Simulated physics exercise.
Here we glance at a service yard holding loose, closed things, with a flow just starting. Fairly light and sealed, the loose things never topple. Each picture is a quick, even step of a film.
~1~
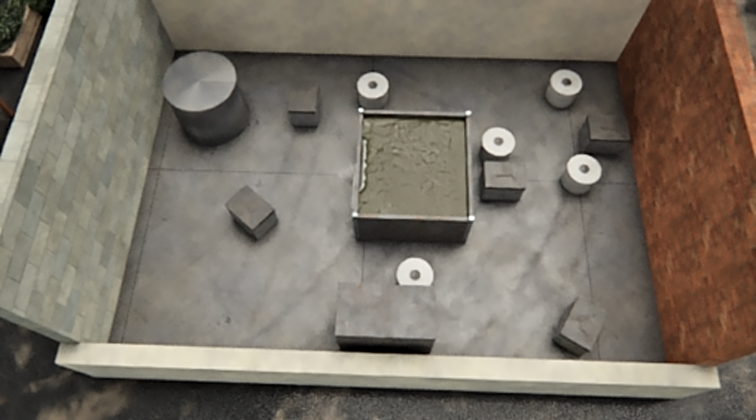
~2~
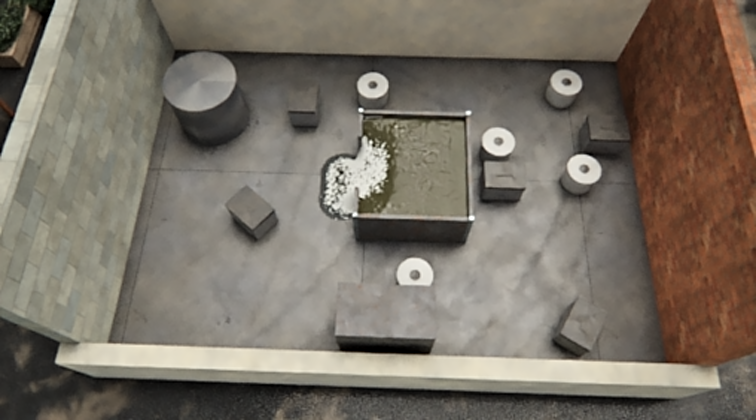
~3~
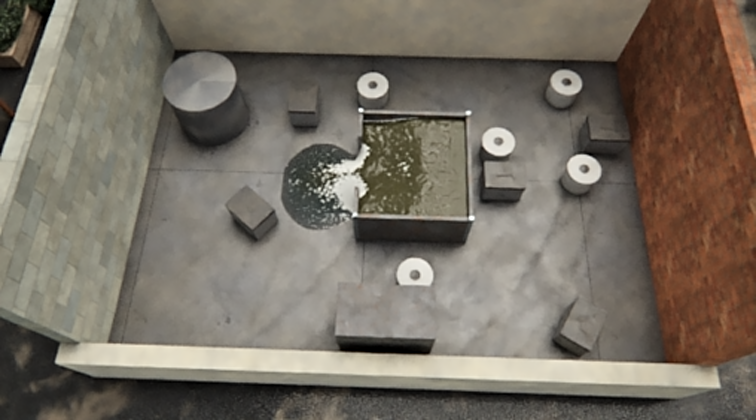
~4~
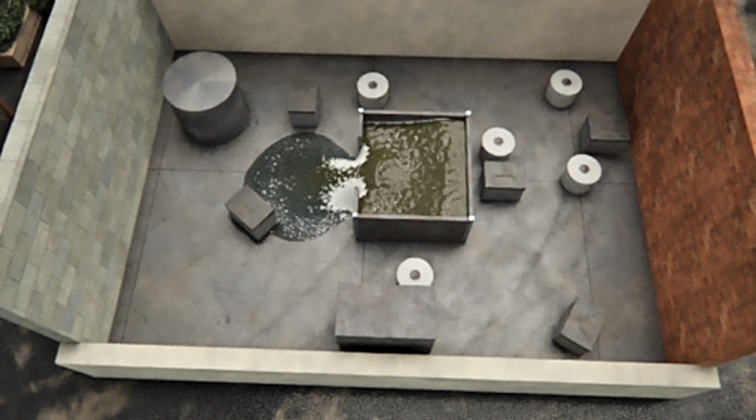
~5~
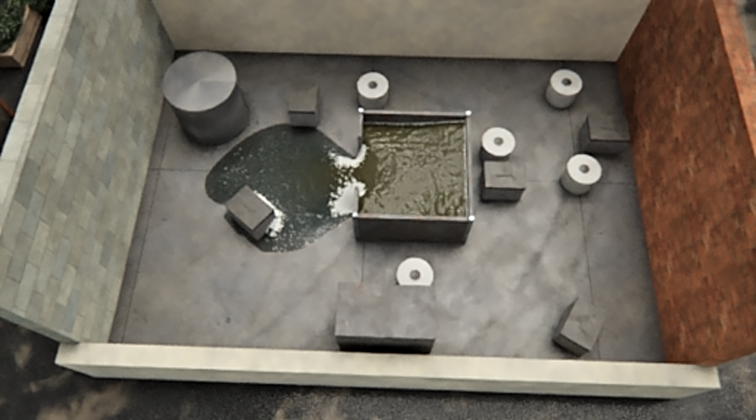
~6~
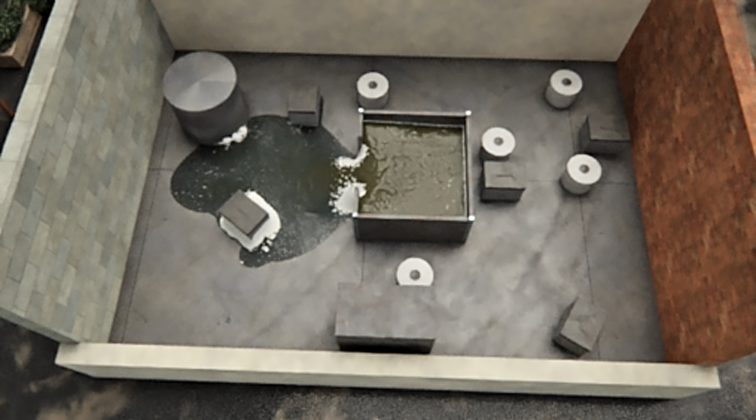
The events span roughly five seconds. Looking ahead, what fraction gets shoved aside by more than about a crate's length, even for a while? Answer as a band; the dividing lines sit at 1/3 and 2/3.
Less than 1/3.
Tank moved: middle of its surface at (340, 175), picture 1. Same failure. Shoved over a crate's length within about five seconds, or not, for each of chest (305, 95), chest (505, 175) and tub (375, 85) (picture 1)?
Well, the first one didn't get far, the second didn't get far, and the third got driven a long way.
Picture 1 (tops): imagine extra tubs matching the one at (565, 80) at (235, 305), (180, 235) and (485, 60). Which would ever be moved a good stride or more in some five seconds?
Per listing: Cleared out, cleared out, largely stays.
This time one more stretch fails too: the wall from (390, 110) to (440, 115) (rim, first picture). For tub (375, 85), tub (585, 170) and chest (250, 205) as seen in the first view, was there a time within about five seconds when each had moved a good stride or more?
One after another: Goes the distance, then goes the distance, then never gets that far.
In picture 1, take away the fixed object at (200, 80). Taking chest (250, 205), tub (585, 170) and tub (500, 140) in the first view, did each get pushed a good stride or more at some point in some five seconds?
One by one: Cleared the mark; remained nearby; remained nearby.
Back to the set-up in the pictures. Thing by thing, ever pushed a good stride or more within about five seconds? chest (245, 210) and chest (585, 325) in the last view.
Note - item one displaced that much, item two not the full distance.
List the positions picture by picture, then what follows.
The first picture shows a chest at (249, 207) rests on the ground; a tub at (373, 85), on the bottom; 0 of 10 have shifted.
The second picture shows a chest at (249, 207), on the bottom; a tub at (373, 85), on the bottom; 0 of 10 have shifted.
The third picture shows a chest at (249, 207) rests on the ground; a tub at (373, 85), on the bottom; 0 of 10 have shifted.
The fourth picture shows a chest at (249, 207) rests on the ground; a tub at (373, 85), on the bottom; 0 of 10 have shifted.
The fifth picture shows a chest at (249, 207), on the bottom; a tub at (373, 85), on the bottom; 0 of 10 have shifted.
The sixth picture shows a chest at (243, 211), on the bottom, close to its start; a tub at (373, 85), on the bottom; 1 of 10 have shifted.
A moment on, 1 of 10 are well off their spots; 0 afloat.
Next, 1 of 10 are well off their spots; 1 afloat.
Later, 1 of 10 are well off their spots; 1 afloat.
In the end, 1 of 10 are well off their spots, and 1 have been at some point; 0 afloat.
